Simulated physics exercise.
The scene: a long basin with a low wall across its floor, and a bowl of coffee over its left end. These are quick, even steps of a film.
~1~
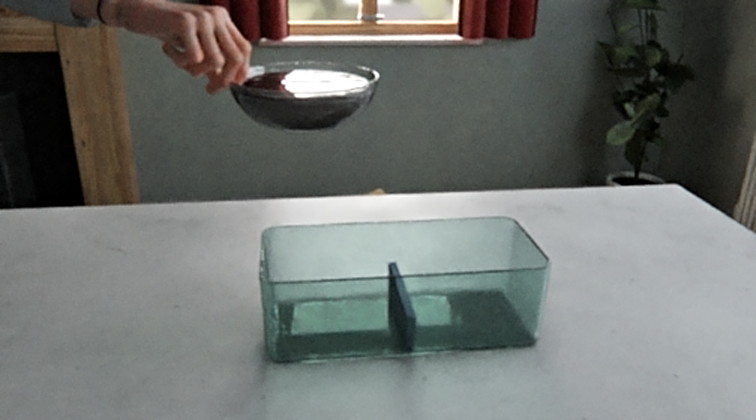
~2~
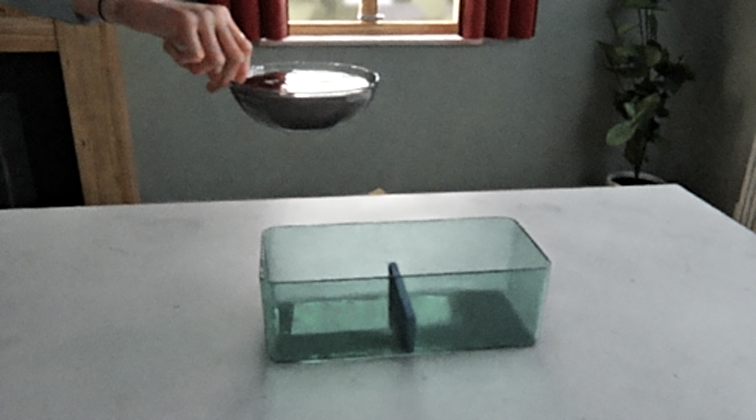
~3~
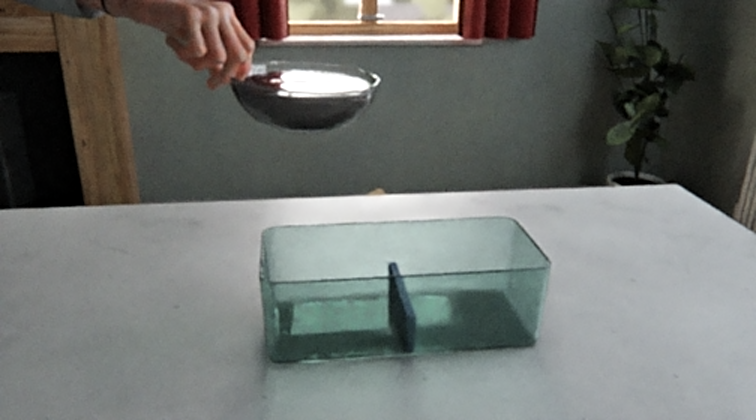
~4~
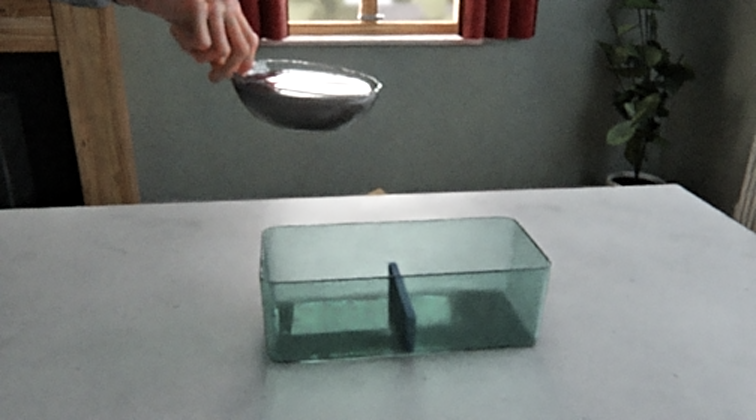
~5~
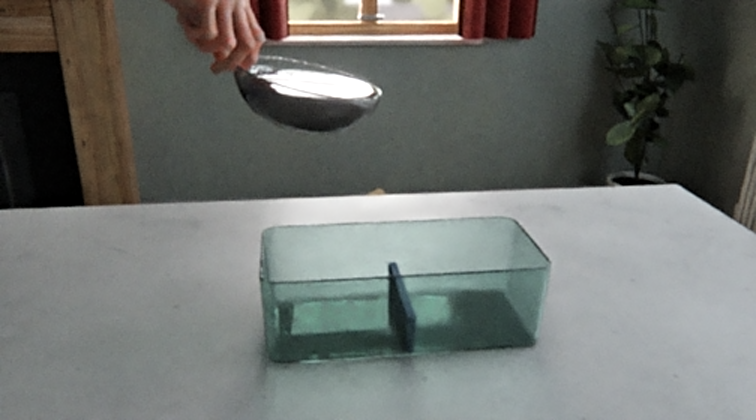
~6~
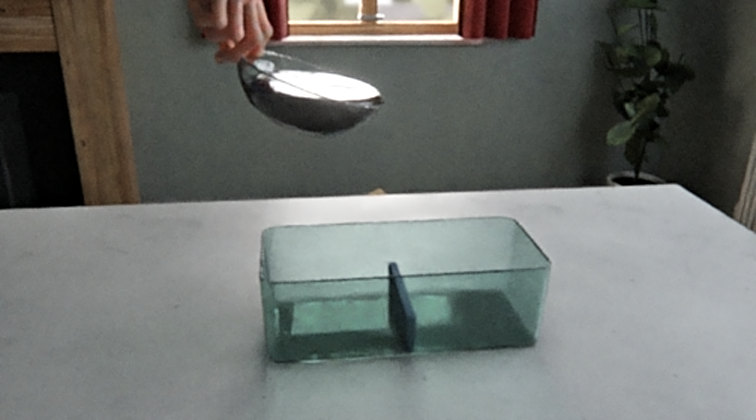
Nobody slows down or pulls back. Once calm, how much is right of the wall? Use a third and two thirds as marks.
The share right of the wall is over two thirds.
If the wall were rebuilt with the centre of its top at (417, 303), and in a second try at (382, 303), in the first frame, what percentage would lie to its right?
In turn 55 and 80 in a hundred.
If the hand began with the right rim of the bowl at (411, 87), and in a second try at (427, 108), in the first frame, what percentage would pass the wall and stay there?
In turn 85 and 90 in a hundred.
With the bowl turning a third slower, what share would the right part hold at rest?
Close to 80 per cent.
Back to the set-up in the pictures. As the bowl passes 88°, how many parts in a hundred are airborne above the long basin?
About 50 per cent.
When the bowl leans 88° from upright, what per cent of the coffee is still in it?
Near 5 %.
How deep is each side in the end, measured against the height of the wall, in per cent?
Some 10 per cent left and 40 right.
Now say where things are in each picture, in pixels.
In the first picture, it leans 0°; its right rim is at (377, 77); the coffee meets the walls at (232, 85) and (373, 83); the long basin's rim runs from (262, 254) to (532, 241); the wall's top is at (401, 288).
In the second picture, it leans 1°; its right rim is at (377, 78); the coffee meets the walls at (233, 84) and (373, 83).
In the third picture, it leans 3°; its right rim is at (378, 81); the coffee meets the walls at (234, 82) and (374, 85).
In the fourth picture, it leans 7°; its right rim is at (379, 87); the coffee meets the walls at (236, 80) and (375, 87).
In the fifth picture, it leans 13°; its right rim is at (380, 94); the coffee meets the walls at (239, 78) and (377, 89).
In the sixth picture, it leans 20°; its right rim is at (380, 103); the coffee meets the walls at (244, 79) and (373, 95); 4 per cent is over the edge.
A moment on, the tilt is 88° and 5 per cent is still to pour, 2 is left of the wall and 42 right of it.
Next, the tilt is 118° and 0 per cent is still to pour, 22 is left of the wall and 75 right of it.
Then the tilt is 119° and 0 per cent is still to pour, 23 is left of the wall and 76 right of it.
Later the tilt is 119° and 0 per cent is still to pour, 23 is left of the wall and 76 right of it.
At rest 23 per cent lies left of the wall, 76 right of it and 1 outside.
